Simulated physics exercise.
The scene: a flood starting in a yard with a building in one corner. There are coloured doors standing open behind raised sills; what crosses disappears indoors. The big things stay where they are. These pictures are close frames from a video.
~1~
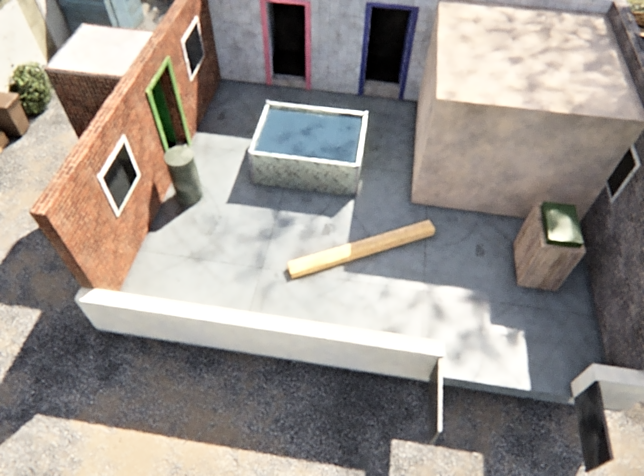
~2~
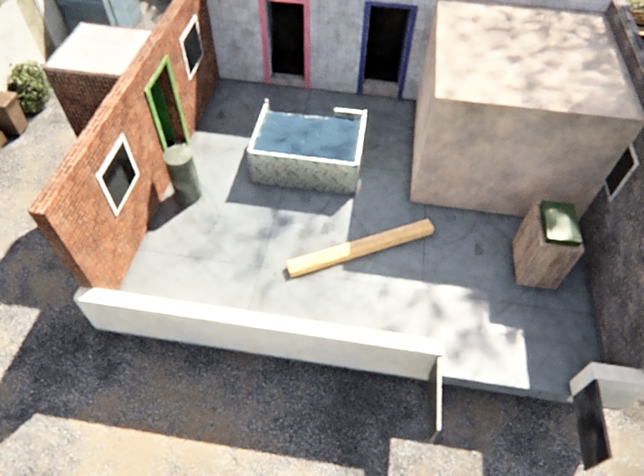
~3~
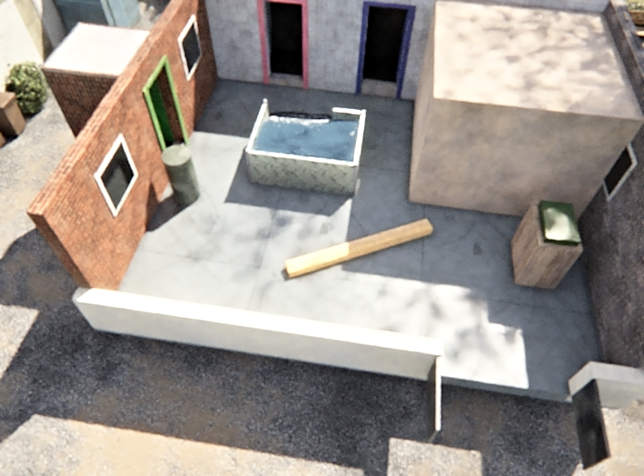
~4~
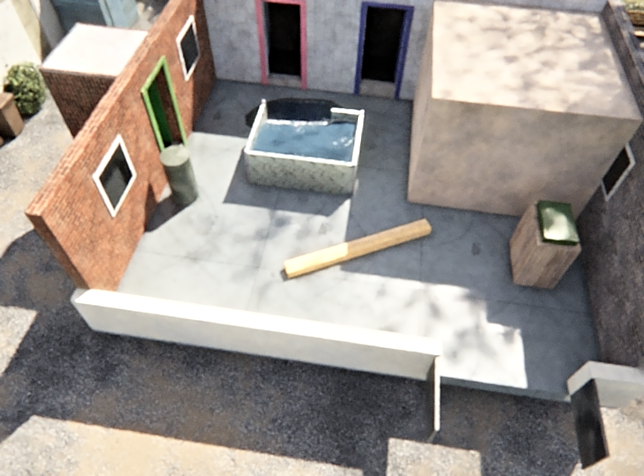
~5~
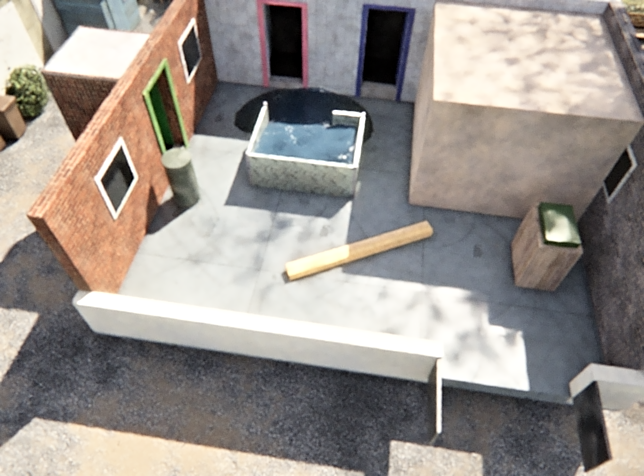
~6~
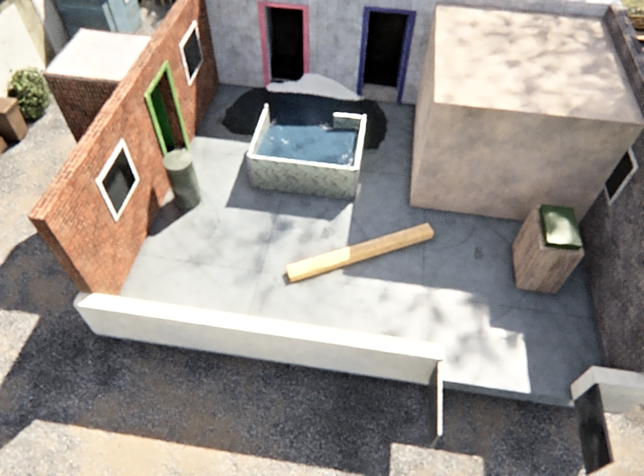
The clip opens on a sunlit yard with a full water tank, a brick wall at left and coloured doorways behind. A gap appears in the tank's far side and water pours out, then a dark wet patch emerges behind it and spreads outward across the paving on both sides, towards the back wall.
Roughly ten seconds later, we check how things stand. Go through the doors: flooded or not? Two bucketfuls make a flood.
The blue door will receive two buckets or fewer, the pink door will receive over two buckets, the green door will receive two buckets or fewer.
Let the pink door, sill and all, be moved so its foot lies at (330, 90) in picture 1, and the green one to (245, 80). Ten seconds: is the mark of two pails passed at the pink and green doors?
As I read it, the pink door overshoots, and the green door overshoots.
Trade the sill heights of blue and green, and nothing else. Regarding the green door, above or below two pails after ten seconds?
That way the green one stays in check.
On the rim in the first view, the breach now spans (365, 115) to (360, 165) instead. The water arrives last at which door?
Last in line is the one in green.
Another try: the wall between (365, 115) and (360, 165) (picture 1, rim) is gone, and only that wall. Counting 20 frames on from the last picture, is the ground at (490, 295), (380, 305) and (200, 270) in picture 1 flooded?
In the order given: Swamped, swamped and swamped.
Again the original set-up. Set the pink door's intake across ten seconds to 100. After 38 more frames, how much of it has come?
Around 100 in a hundred.
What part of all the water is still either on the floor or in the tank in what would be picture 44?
Some 90 per cent.
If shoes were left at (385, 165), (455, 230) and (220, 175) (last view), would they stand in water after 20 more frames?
First spot soaked, second not wet, third soaked.
A moment on, water covers 15 % of the floor; the blue door wet at the sill, nothing in, the pink door far over two buckets in, the green door not reached.
Next, water covers 20 % of the floor; the blue door wet at the sill, nothing in, the pink door far over two buckets in, the green door not reached.
Then, water covers 45 % of the floor; the blue door wet at the sill, nothing in, the pink door far over two buckets in, the green door wet at the sill, nothing in.
Later, water covers 65 % of the floor; the blue door wet at the sill, nothing in, the pink door far over two buckets in, the green door wet at the sill, nothing in.
In the end, water covers 90 % of the floor; the blue door wet at the sill, nothing in, the pink door far over two buckets in, the green door wet at the sill, nothing in.
